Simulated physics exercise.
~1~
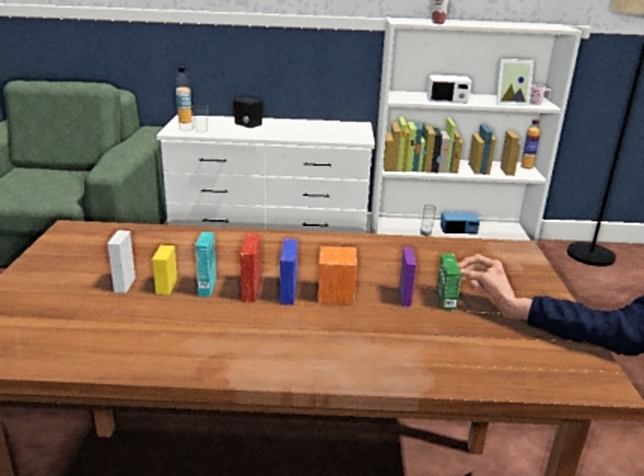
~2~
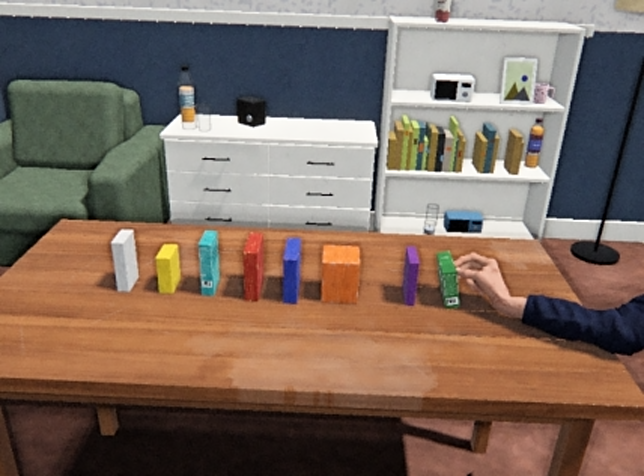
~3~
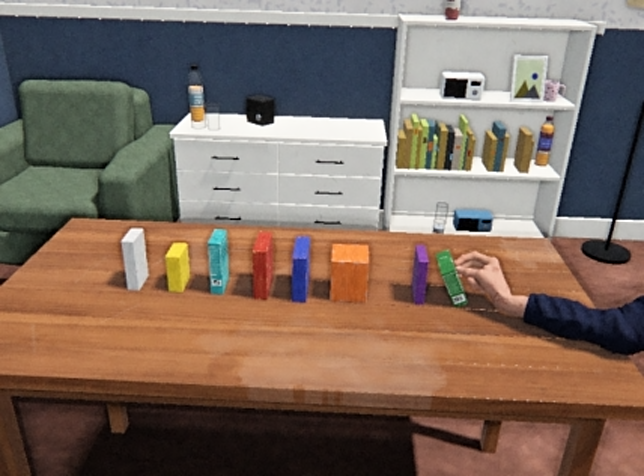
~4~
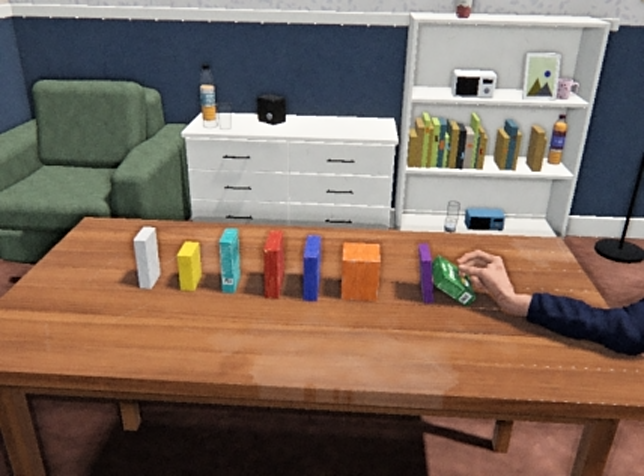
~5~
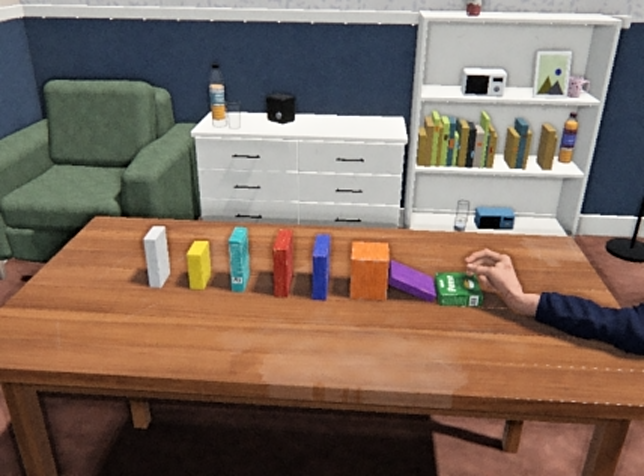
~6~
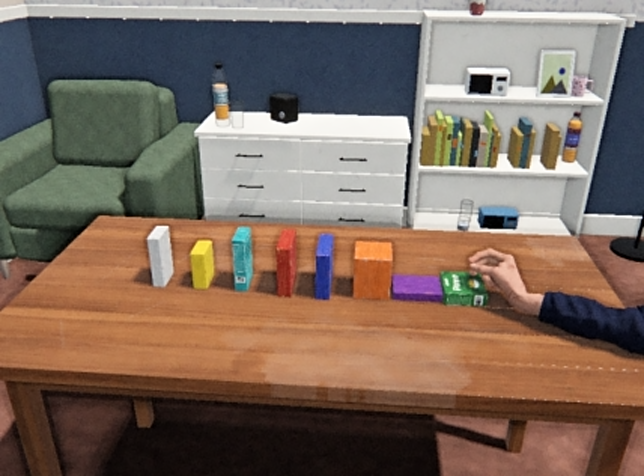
Fingertips tipping a green packet leftward into a purple block, both ending flat on a wooden table beside six upright blocks.
